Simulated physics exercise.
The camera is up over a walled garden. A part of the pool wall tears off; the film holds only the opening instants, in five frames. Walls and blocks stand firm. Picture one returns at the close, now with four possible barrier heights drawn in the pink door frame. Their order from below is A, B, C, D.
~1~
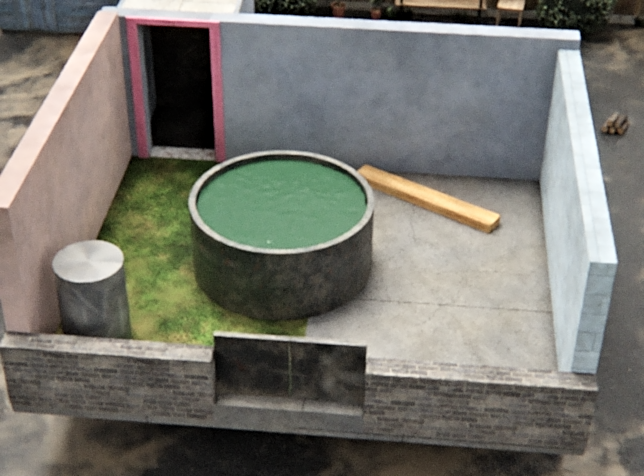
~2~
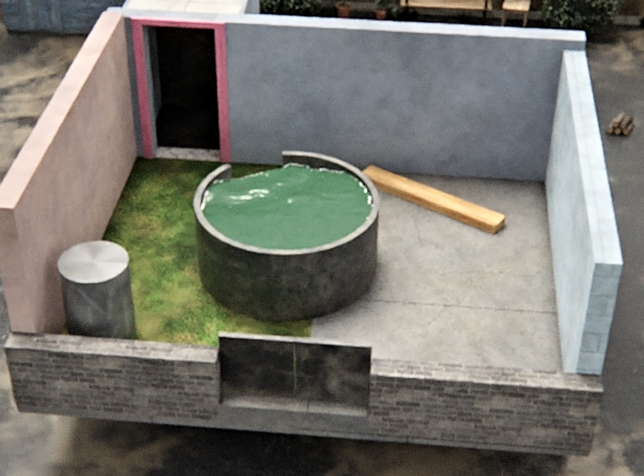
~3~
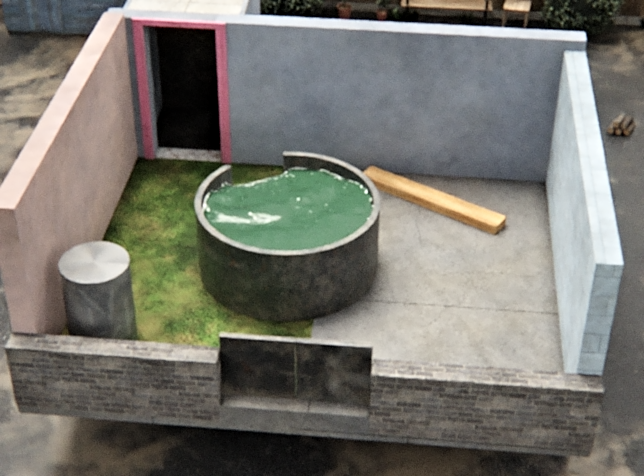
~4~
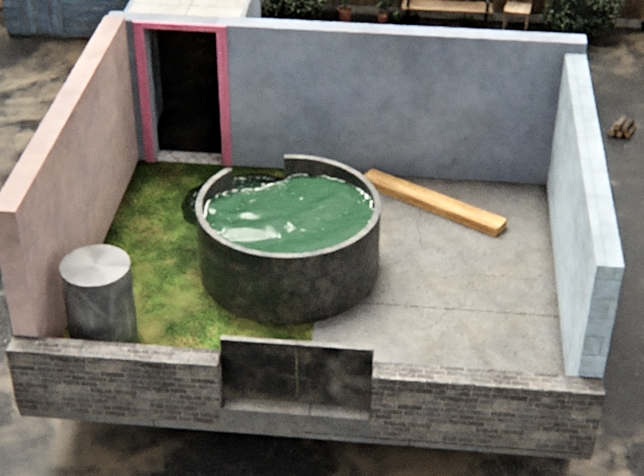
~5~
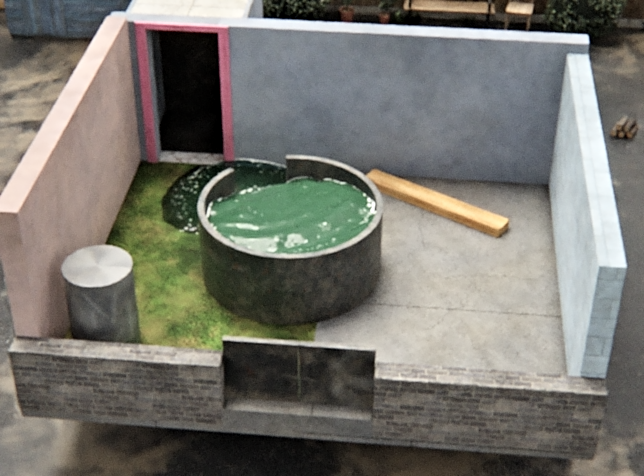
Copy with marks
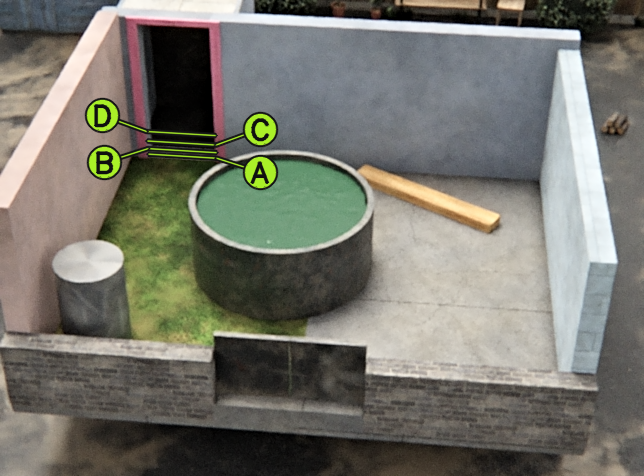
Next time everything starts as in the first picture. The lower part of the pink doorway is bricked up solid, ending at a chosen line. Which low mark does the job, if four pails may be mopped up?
Mark D just does it.
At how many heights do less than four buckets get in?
One of them.
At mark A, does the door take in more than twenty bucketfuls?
Yes.
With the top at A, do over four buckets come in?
Yes.
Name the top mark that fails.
The answer is C.
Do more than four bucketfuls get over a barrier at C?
Yes, that goes wrong.
In lime, A at (182, 156); B at (182, 150); C at (181, 143); D at (181, 133); from the bottom up A, B, C, D.
With A, dozens of bucketfuls pour in.
With B, dozens of bucketfuls pour in.
With C, about 9 bucketfuls get in.
With D, a bucket or two gets in.
